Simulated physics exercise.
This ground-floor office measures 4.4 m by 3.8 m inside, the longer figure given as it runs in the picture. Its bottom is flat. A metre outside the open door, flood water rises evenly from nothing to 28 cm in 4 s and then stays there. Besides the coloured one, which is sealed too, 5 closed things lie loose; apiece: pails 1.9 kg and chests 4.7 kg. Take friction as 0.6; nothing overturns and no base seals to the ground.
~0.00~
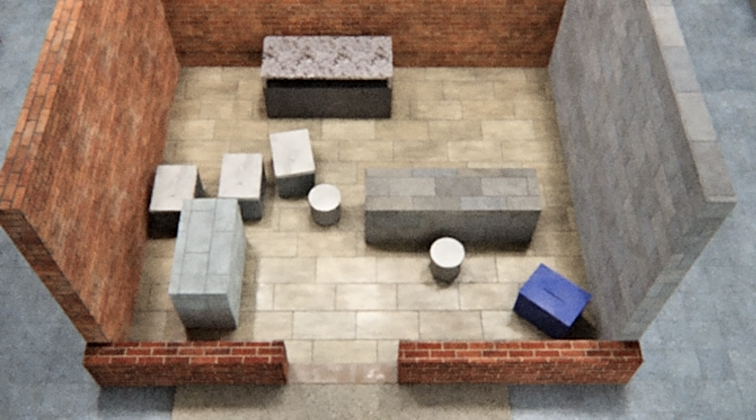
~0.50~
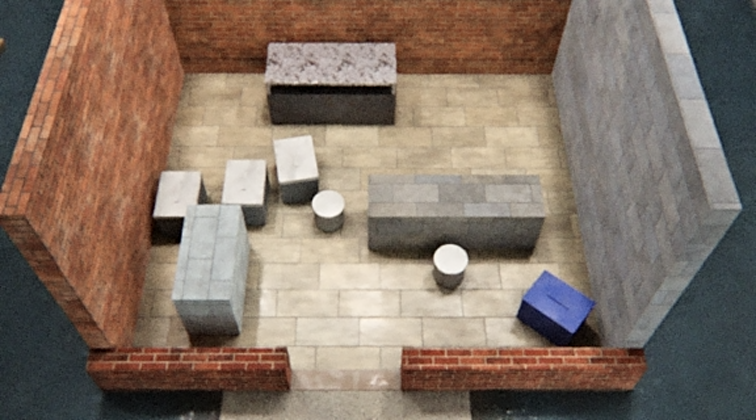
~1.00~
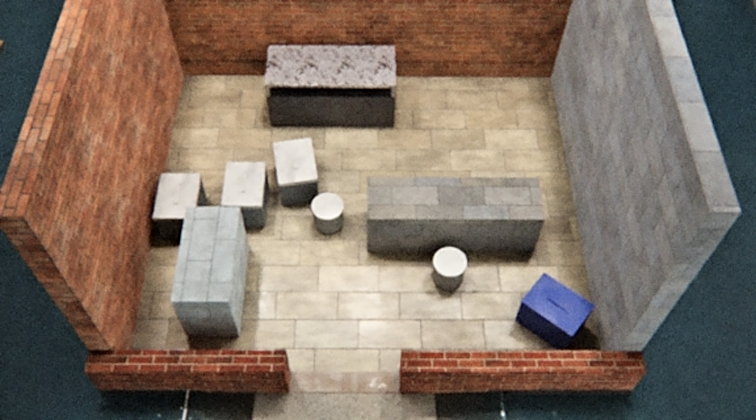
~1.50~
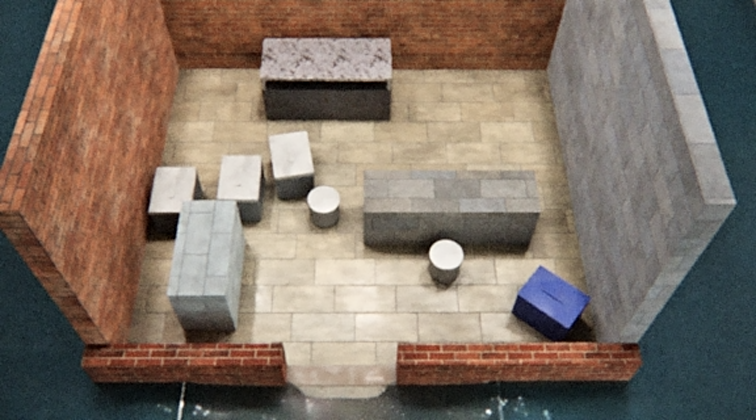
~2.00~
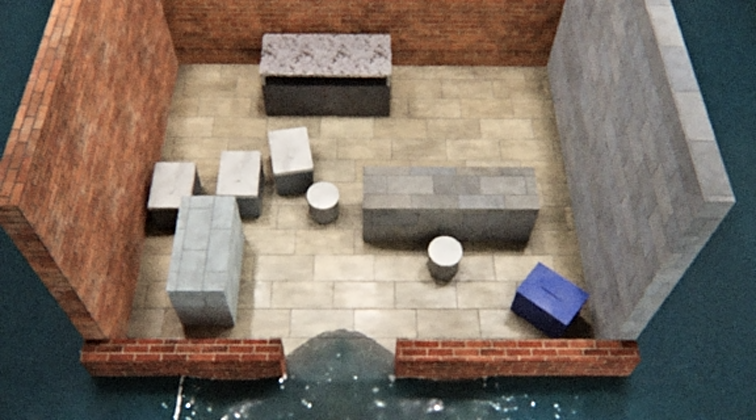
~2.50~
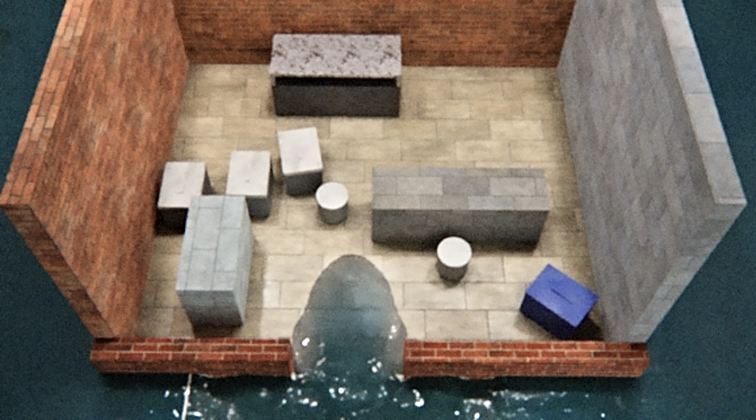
In a ground-floor office with brick and grey walls, a blue chest, pale blocks and round pails stay still while dark water surrounds the outside, then enters through the front doorway and spreads in a rounded tongue across the floor.
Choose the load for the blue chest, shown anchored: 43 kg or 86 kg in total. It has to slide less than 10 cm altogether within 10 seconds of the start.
For it, the lower weight is enough.
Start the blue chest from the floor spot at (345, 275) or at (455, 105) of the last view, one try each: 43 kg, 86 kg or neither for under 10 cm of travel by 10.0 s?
In turn: It takes the larger; either load holds.
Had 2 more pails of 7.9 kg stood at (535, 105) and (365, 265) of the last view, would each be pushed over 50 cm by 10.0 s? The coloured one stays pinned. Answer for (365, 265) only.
It is more.
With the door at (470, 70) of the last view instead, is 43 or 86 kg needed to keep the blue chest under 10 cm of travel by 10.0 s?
In that case the lower weight is enough.
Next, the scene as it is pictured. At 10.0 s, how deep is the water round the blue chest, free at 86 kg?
About 11 cm.
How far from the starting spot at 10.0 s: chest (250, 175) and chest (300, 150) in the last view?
In that order: 60 cm, 140 cm.
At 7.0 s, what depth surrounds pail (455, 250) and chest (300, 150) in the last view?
Roughly 5 and 14 cm.
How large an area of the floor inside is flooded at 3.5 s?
Some 3.5 m2.
After 3.5 s the blue chest would be 0 cm from its start with 43 kg and 0 cm from its start with 86 kg; 0 cm of water round it then.
After 4.5 s the blue chest would be 0 cm from its start with 43 kg and 0 cm from its start with 86 kg; 1 cm of water round it then.
After 7.0 s the blue chest would be 0 cm from its start with 43 kg and 0 cm from its start with 86 kg; 9 cm of water round it then.
After 10.0 s the blue chest would be 0 cm from its start with 43 kg and 0 cm from its start with 86 kg; 11 cm of water round it then.
